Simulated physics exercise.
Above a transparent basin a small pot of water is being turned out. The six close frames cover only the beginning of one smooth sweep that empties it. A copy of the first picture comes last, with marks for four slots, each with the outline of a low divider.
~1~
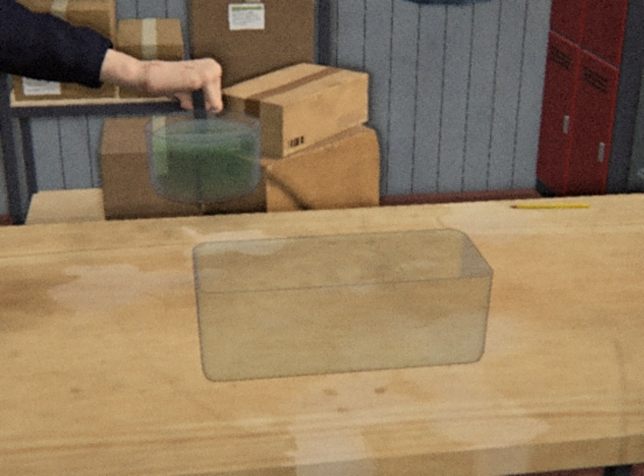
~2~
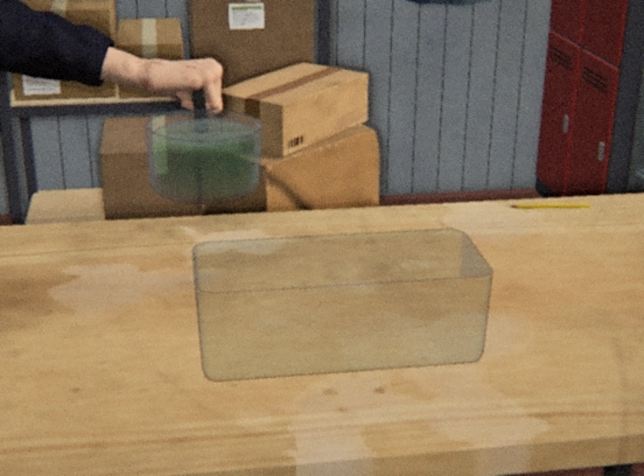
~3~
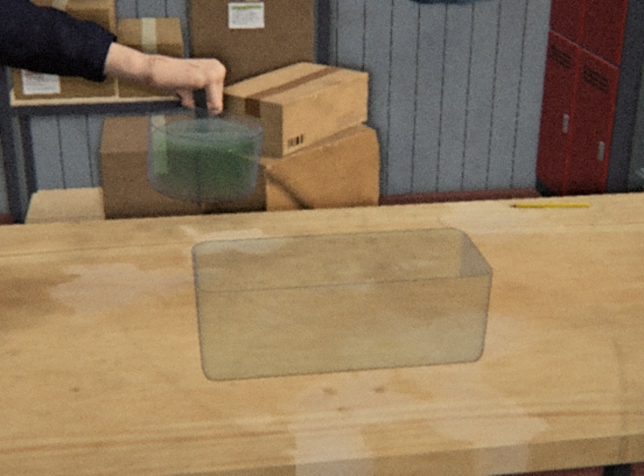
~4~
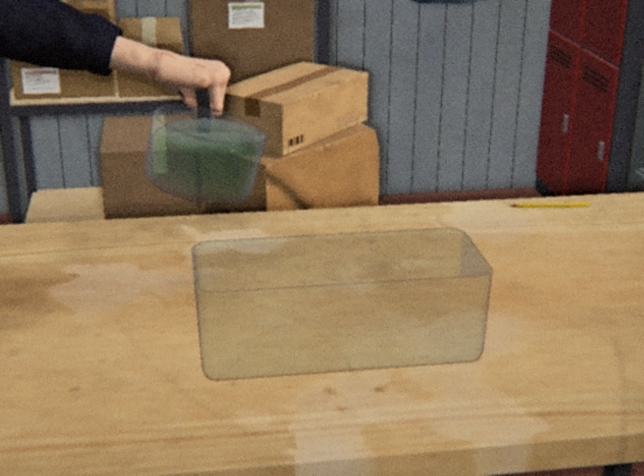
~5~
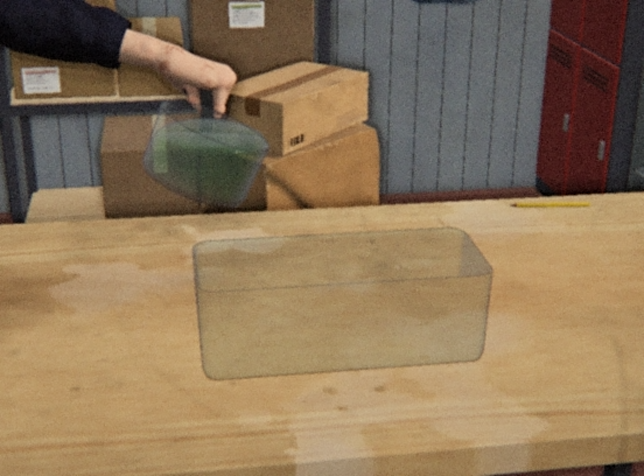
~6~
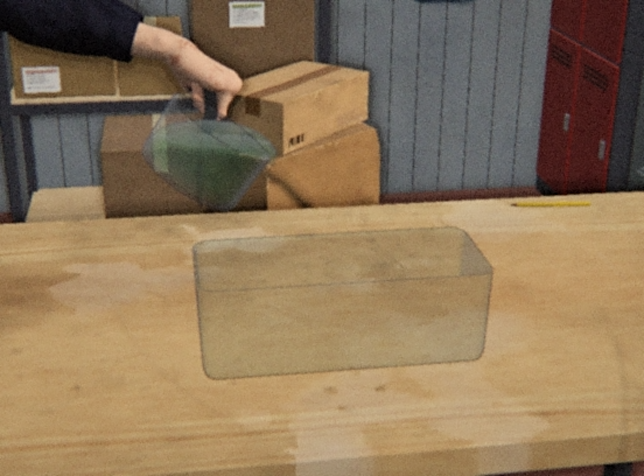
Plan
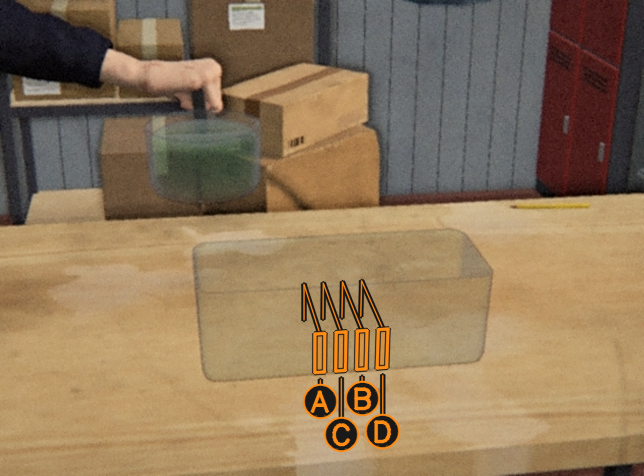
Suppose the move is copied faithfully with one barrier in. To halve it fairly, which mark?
A beats the others.
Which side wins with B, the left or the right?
The left side.
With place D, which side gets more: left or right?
The left one.
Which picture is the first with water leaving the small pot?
Picture 5.
On the marked copy, A at (320, 379); B at (362, 376); C at (341, 378); D at (382, 375).
With A, about 51 % ends left of the wall and 48 % right of it.
With B, about 92 % ends left of the wall and 6 % right of it.
With C, about 83 % ends left of the wall and 15 % right of it.
With D, about 88 % ends left of the wall and 9 % right of it; 3 % is lost outside.
